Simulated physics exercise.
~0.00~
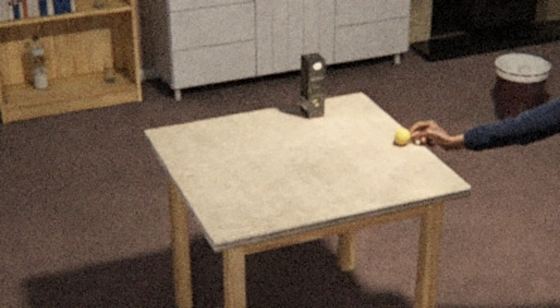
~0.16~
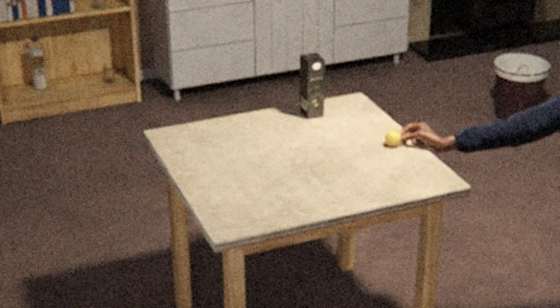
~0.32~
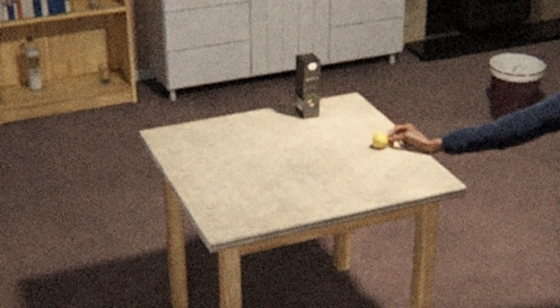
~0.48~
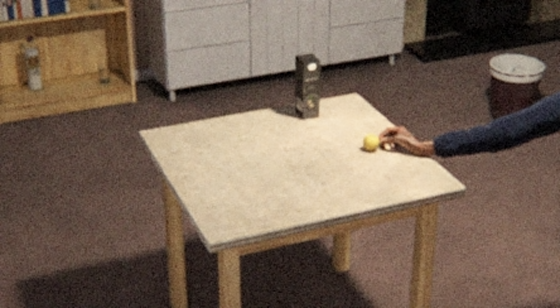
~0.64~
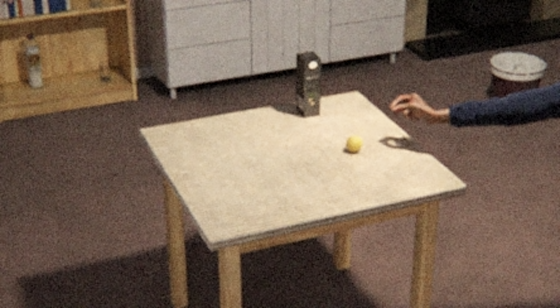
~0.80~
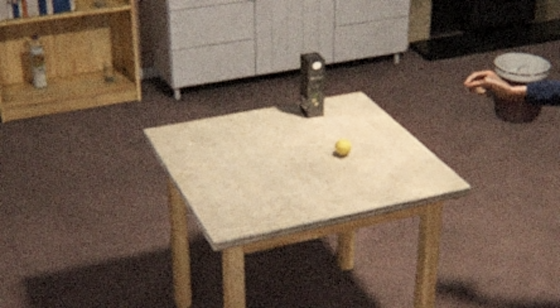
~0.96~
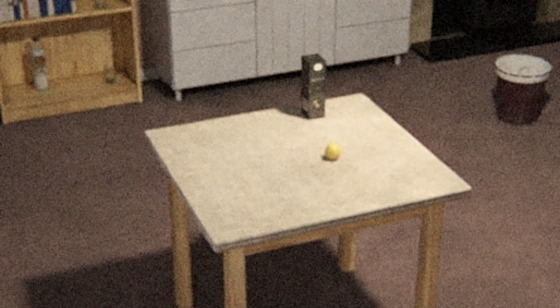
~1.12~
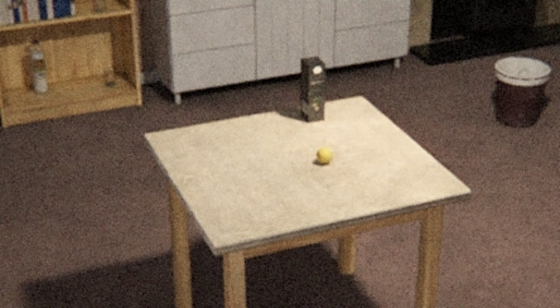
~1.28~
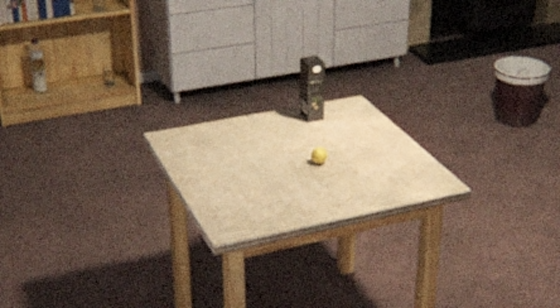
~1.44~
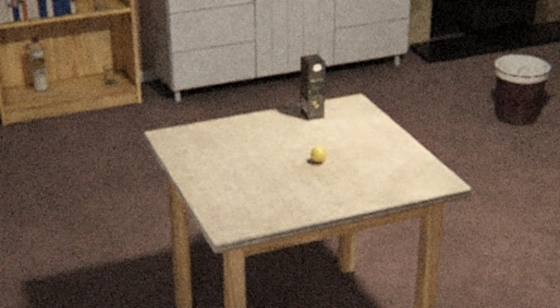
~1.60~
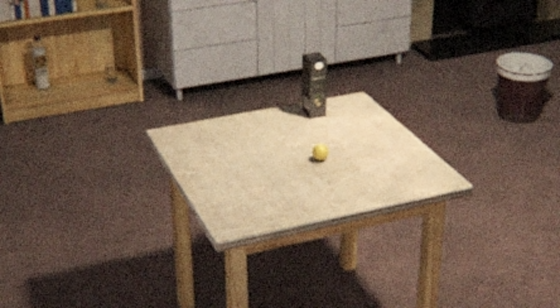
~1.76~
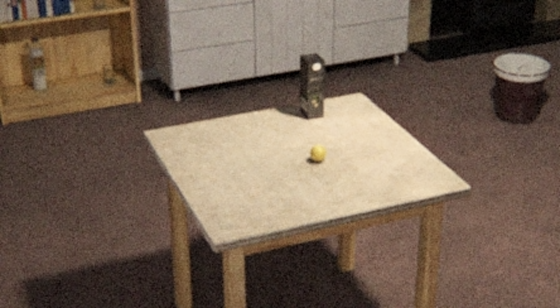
A yellow lemon was pushed left across a table top by a hand, which let go and drew back out of view, and the lemon kept moving a bit before stopping near the middle, while a dark carton stood still behind it.
